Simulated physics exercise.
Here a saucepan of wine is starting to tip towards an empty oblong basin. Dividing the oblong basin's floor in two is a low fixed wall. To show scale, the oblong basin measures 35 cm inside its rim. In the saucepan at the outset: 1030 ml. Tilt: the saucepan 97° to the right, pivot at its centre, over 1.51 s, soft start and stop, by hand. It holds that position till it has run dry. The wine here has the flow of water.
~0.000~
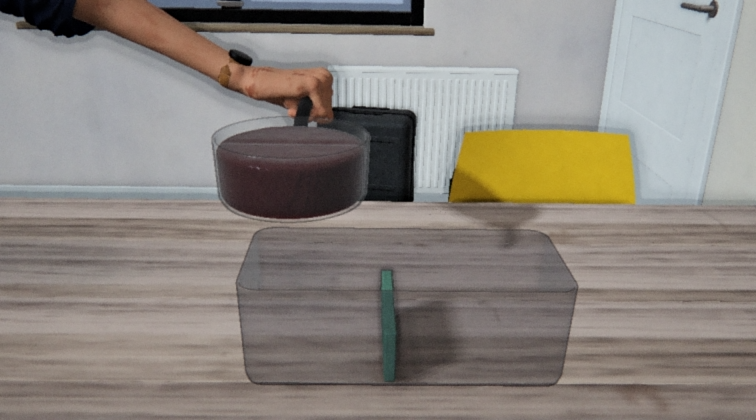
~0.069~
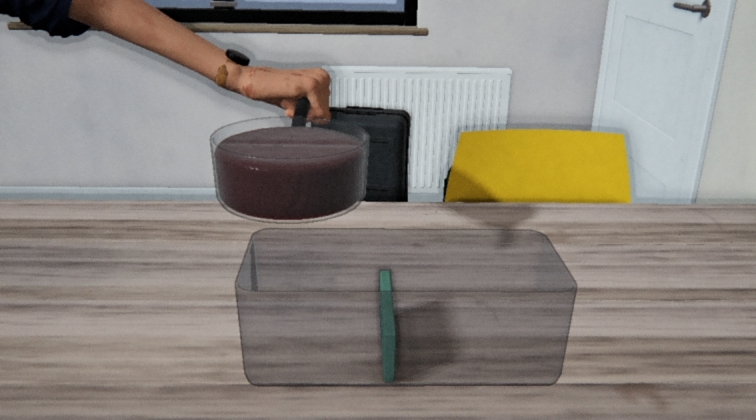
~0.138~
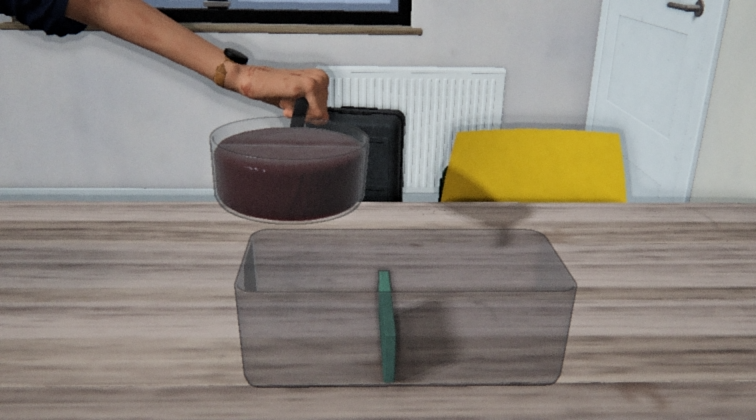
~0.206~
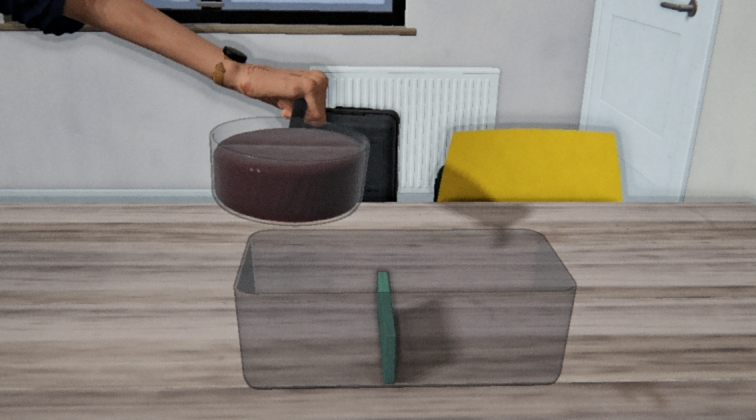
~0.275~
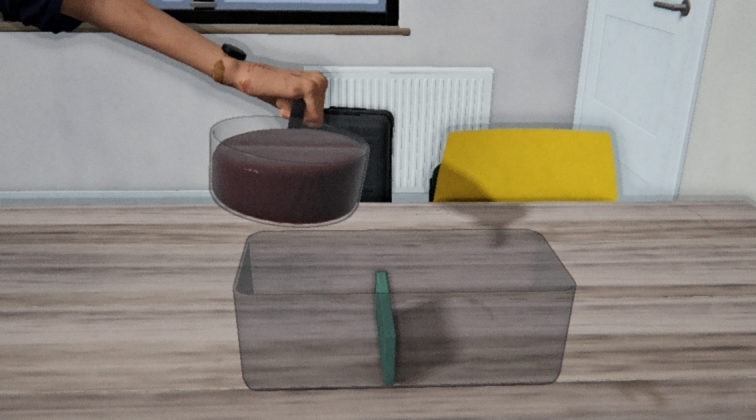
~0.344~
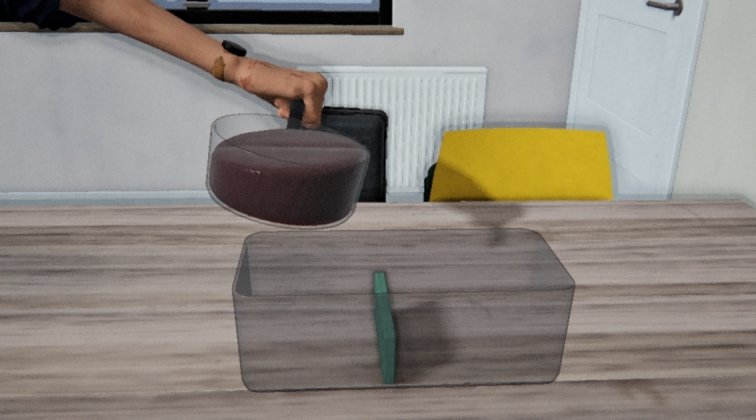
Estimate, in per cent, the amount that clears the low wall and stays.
Roughly 77 percent.
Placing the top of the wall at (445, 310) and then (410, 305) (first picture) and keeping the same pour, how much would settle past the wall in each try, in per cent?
Respectively 15 and 60 %.
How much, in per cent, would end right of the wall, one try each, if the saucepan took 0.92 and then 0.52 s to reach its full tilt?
70 in a hundred, followed by 60 in a hundred.
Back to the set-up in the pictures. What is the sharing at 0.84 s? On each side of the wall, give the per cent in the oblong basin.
Left: Around 1. Right: Around 24.
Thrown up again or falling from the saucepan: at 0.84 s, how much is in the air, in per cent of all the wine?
It comes to roughly 26 per cent.
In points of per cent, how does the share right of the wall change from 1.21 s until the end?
Change: Increase, about 1.
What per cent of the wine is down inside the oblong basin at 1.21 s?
Value: Approx. 86 %.
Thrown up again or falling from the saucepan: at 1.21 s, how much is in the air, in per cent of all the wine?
I'd put it at about 5 per cent of the liquid.
Then, 0.84 s in, the tilt is 57° and 48 per cent is still to pour, 1 is left of the wall and 25 right of it.
Then, 1.21 s in, the tilt is 88° and 10 per cent is still to pour, 10 is left of the wall and 75 right of it.
Then, 1.59 s in, the tilt is 97° and 1 per cent is still to pour, 22 is left of the wall and 77 right of it.
Then, 2.01 s in, the tilt is 97° and 0 per cent is still to pour, 23 is left of the wall and 77 right of it.
Finally, 23 per cent lies left of the wall, 77 right of it and 0 outside.
